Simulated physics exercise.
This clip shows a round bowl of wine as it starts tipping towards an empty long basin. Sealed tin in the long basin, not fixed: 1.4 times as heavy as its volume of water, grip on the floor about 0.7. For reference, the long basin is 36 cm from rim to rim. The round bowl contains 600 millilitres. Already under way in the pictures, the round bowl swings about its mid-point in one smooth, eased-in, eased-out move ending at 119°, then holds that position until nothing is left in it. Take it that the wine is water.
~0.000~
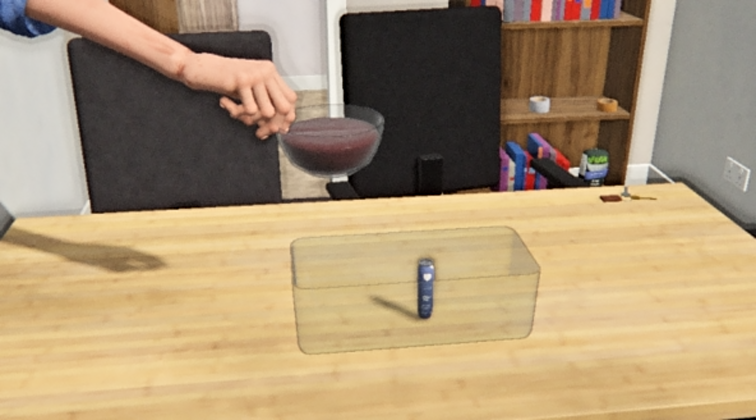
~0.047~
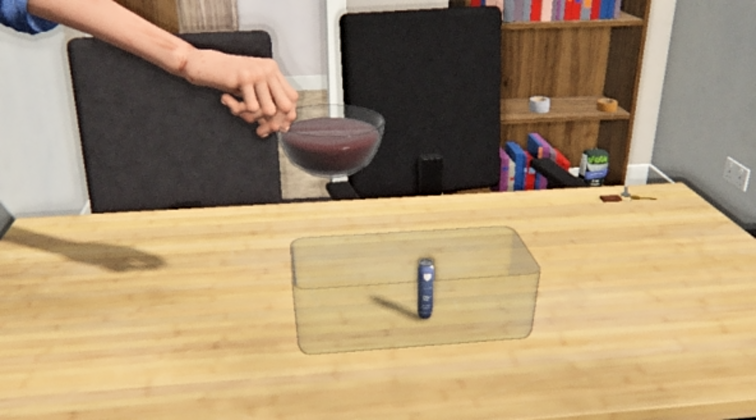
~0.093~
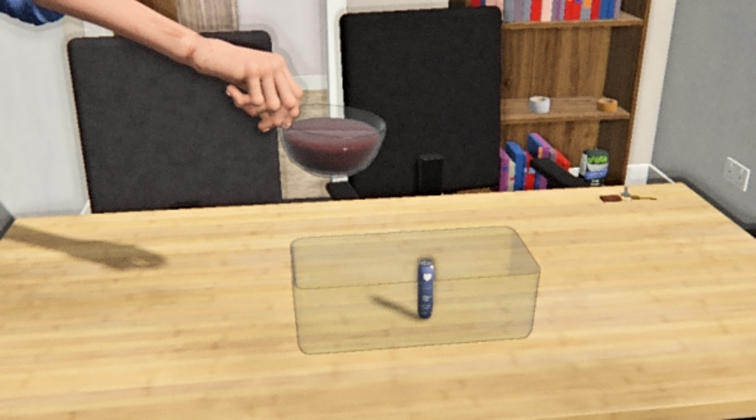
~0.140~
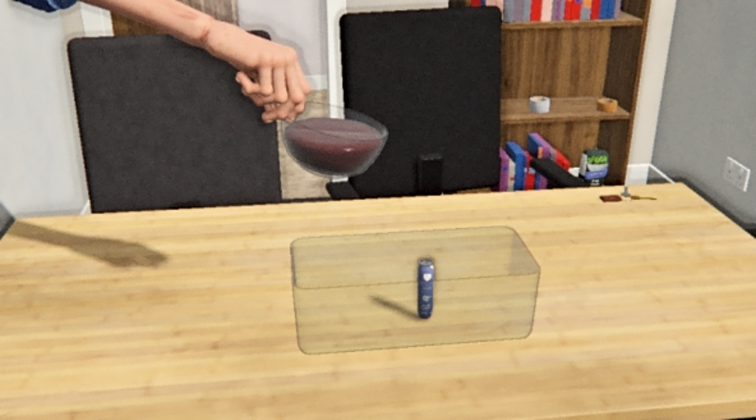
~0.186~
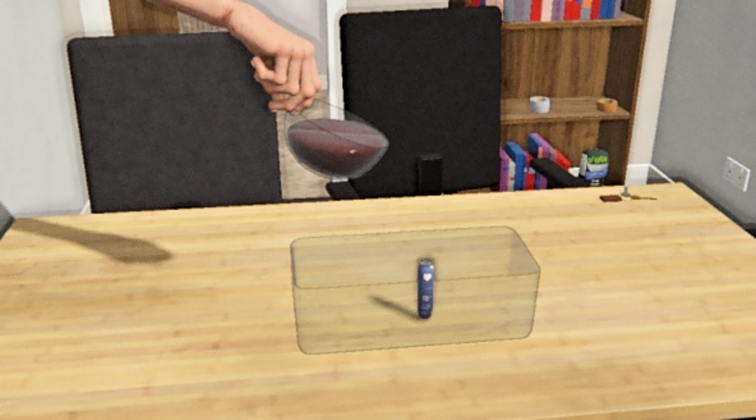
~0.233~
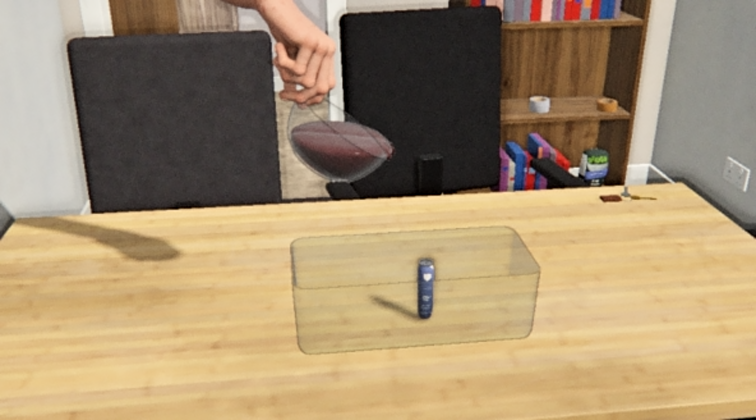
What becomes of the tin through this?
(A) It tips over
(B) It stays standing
A, it tips over.
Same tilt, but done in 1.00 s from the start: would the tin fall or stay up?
After the tilt, the tin is still standing.
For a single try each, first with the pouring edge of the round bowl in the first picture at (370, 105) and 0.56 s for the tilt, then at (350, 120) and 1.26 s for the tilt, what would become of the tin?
First it tips over; then it stays on its base.
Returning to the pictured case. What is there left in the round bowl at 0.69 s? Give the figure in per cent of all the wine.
Around 0 in a hundred.
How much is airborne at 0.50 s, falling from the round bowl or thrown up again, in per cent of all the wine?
At that moment, about 50 percent.
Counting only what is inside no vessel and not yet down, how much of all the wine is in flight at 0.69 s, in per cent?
Near 3 in a hundred.
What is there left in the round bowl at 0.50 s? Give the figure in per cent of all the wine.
6 %.
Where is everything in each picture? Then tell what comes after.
The first picture shows tilt 0°; pouring edge (382, 119); surface from (279, 132) to (379, 129); the long basin's rim runs from (292, 264) to (527, 249); the tin's top is at (426, 265).
The second picture shows tilt 2°; pouring edge (383, 121); surface from (280, 132) to (379, 129).
The third picture shows tilt 7°; pouring edge (384, 125); surface from (281, 131) to (380, 131).
The fourth picture shows tilt 15°; pouring edge (386, 132); surface from (283, 129) to (382, 134).
The fifth picture shows tilt 25°; pouring edge (387, 142); surface from (286, 130) to (386, 135).
The sixth picture shows tilt 38°; pouring edge (385, 154); surface from (289, 132) to (377, 140); 6 per cent is over the edge.
Then, 0.50 s in, the tilt is 109° and 6 per cent is still to pour; the tin stands where it began.
Then, 0.69 s in, the tilt is 119° and 0 per cent is still to pour; the tin leans 11°.
Then, 0.89 s in, the tilt is 119° and 0 per cent is still to pour; the tin lies on its side.
Then, 1.11 s in, the tilt is 119° and 0 per cent is still to pour; the tin lies on its side.
Finally, the tin lies on its side.
